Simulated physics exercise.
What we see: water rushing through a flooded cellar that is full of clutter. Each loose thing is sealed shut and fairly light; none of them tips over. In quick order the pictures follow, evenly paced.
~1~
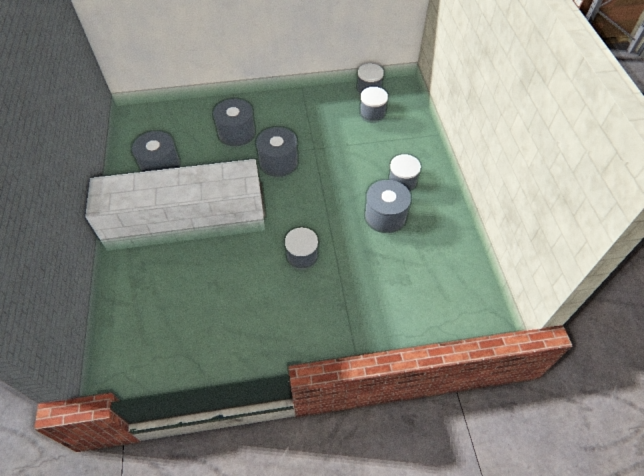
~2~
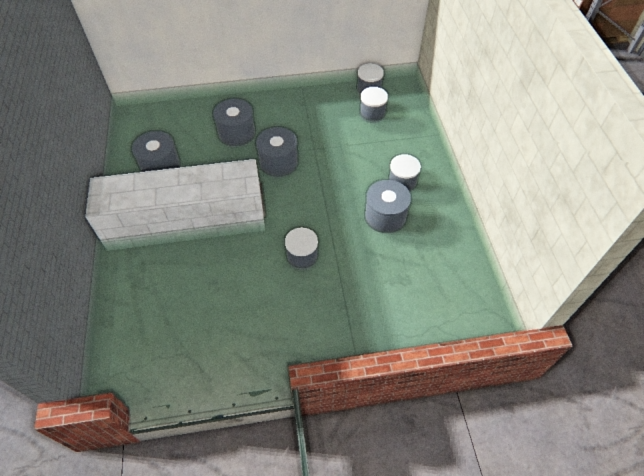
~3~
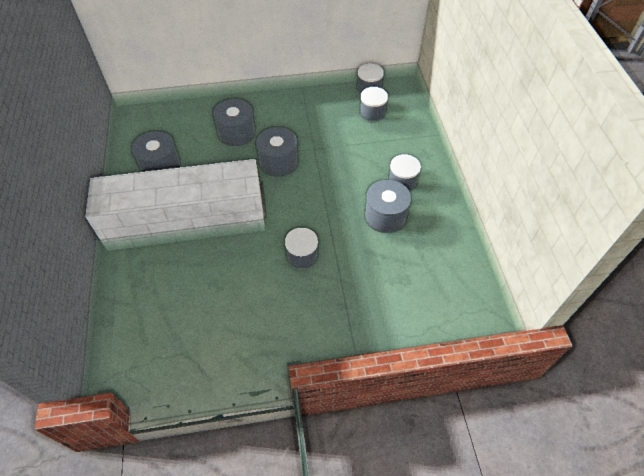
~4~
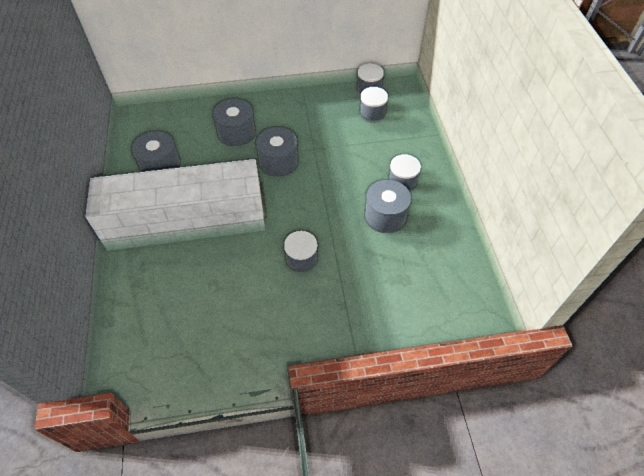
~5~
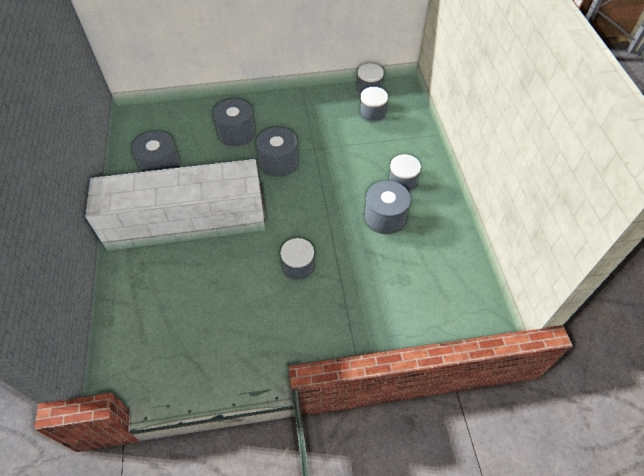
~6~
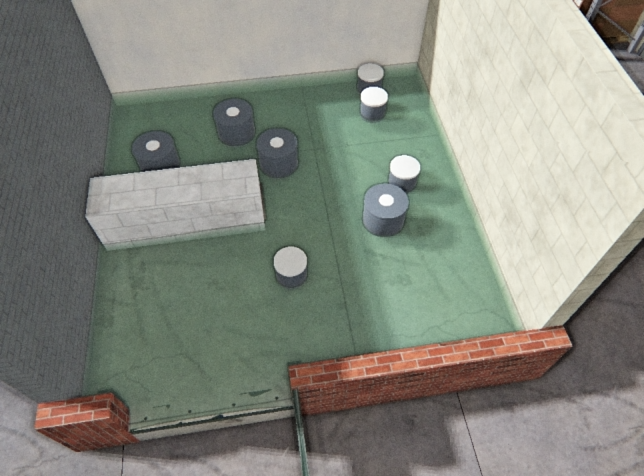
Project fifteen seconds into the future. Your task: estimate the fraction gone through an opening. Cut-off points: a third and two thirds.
A third to two thirds.
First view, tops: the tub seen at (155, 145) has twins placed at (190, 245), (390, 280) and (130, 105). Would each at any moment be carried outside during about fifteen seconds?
For the three copies in the stated order: Escaped, escaped, remained.
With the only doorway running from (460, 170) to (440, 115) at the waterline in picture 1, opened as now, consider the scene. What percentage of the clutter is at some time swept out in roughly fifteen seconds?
I reckon close to 60 per cent.
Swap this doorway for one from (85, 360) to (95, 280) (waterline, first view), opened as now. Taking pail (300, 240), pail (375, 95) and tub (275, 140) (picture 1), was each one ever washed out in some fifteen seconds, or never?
In the order given: Flushed out, retained, flushed out.
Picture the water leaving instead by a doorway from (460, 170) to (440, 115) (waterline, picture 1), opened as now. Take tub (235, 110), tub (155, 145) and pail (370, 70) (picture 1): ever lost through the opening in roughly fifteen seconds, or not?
In sequence: Remains, remains, escapes.
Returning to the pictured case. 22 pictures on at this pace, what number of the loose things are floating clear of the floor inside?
That comes out at 5.
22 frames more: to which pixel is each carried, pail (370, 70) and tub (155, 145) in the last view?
Estimated positions: (388, 103); (189, 155).
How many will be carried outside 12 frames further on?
1 in all.
A moment on, 0 of 8 are out; 8 afloat.
Next, 1 of 8 are out; 7 afloat.
Later, 3 of 8 are out; 5 afloat.
In the end, 4 of 8 are out; 4 afloat.
